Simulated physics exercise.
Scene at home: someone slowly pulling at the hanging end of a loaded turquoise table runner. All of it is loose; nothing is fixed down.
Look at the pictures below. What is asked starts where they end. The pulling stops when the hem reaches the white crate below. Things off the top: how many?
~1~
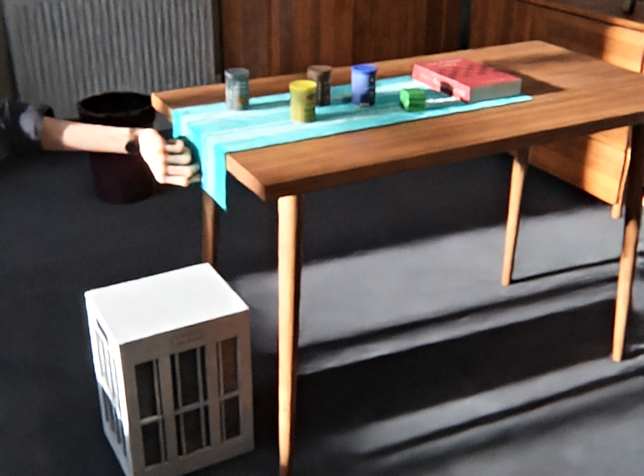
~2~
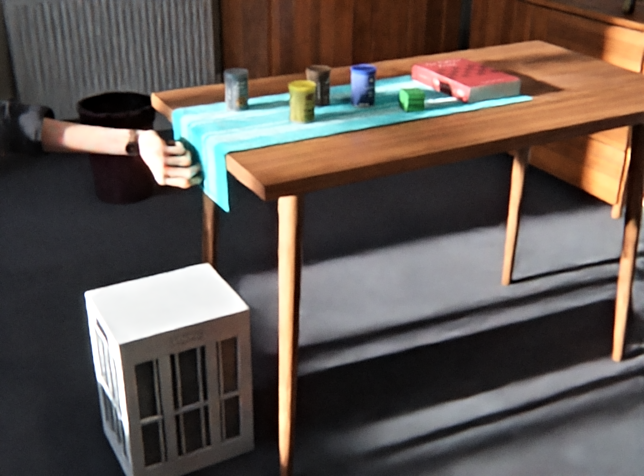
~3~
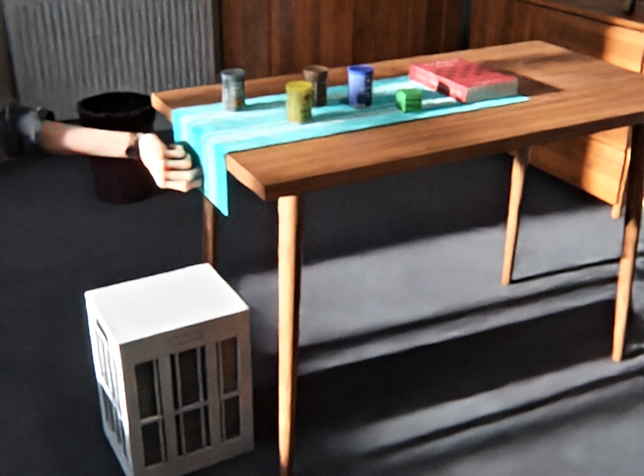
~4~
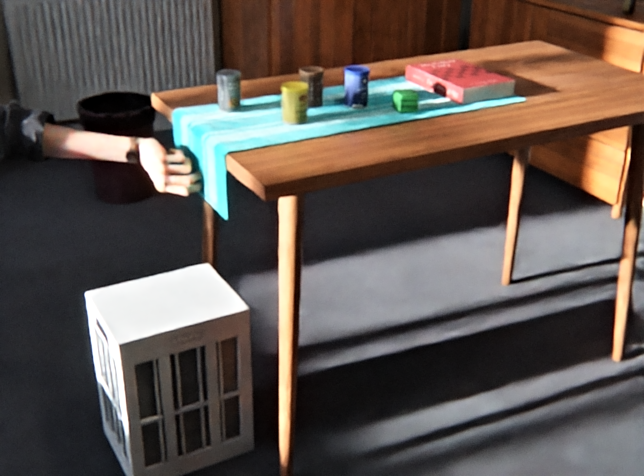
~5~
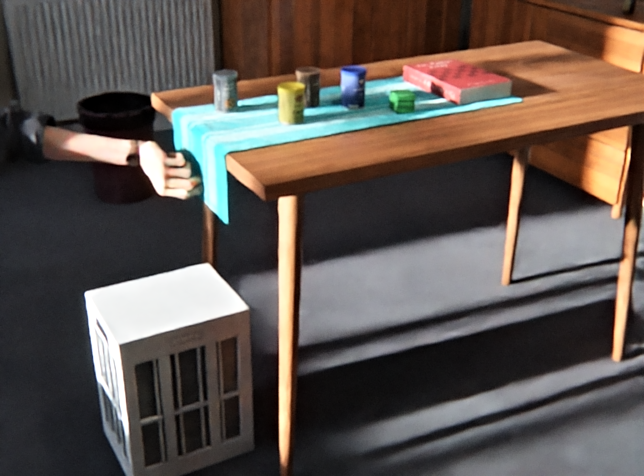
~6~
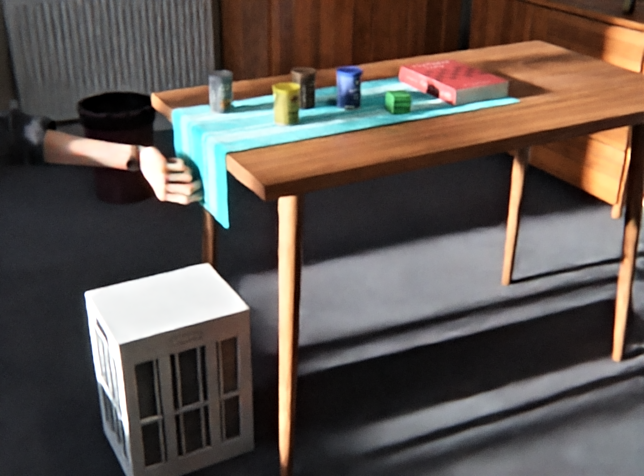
Gone: Two.
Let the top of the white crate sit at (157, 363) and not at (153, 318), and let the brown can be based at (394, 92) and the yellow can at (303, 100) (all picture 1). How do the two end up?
As for the brown can, it stays in place; as for the yellow can, it leaves the top.
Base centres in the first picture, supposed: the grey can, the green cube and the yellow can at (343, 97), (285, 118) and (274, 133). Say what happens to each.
Of these three, the grey can rides it out, the green cube takes a tumble, the yellow can takes a tumble.
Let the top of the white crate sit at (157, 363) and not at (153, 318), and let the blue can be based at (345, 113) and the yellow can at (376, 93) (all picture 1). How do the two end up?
Final state: The blue can is no longer up, the yellow can is still in place.
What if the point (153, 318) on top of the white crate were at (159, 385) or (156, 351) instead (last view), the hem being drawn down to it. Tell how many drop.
It would be 4 and 3.
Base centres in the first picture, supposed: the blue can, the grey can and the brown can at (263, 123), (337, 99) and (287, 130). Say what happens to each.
Blue can dropped, grey can kept, brown can dropped.
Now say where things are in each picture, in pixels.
In the first picture, hem (227, 211); grey can (237, 71); yellow can (303, 84); brown can (319, 68); blue can (365, 68); green cube (413, 90); top of the crate (153, 318).
In the second picture, hem (229, 212); grey can (236, 71).
In the third picture, hem (227, 215); yellow can (299, 85).
In the fourth picture, hem (227, 220); brown can (312, 69); top of the crate (153, 318).
In the fifth picture, hem (228, 223); blue can (354, 69).
In the sixth picture, hem (229, 229); grey can (220, 74); yellow can (286, 87); brown can (304, 71); blue can (349, 70); green cube (399, 93).
Early on, hem near (202, 256); grey can gone.
Midway, hem on the crate; grey can and yellow can gone.
Finally, hem on the crate; grey can and yellow can gone. It carries off two.
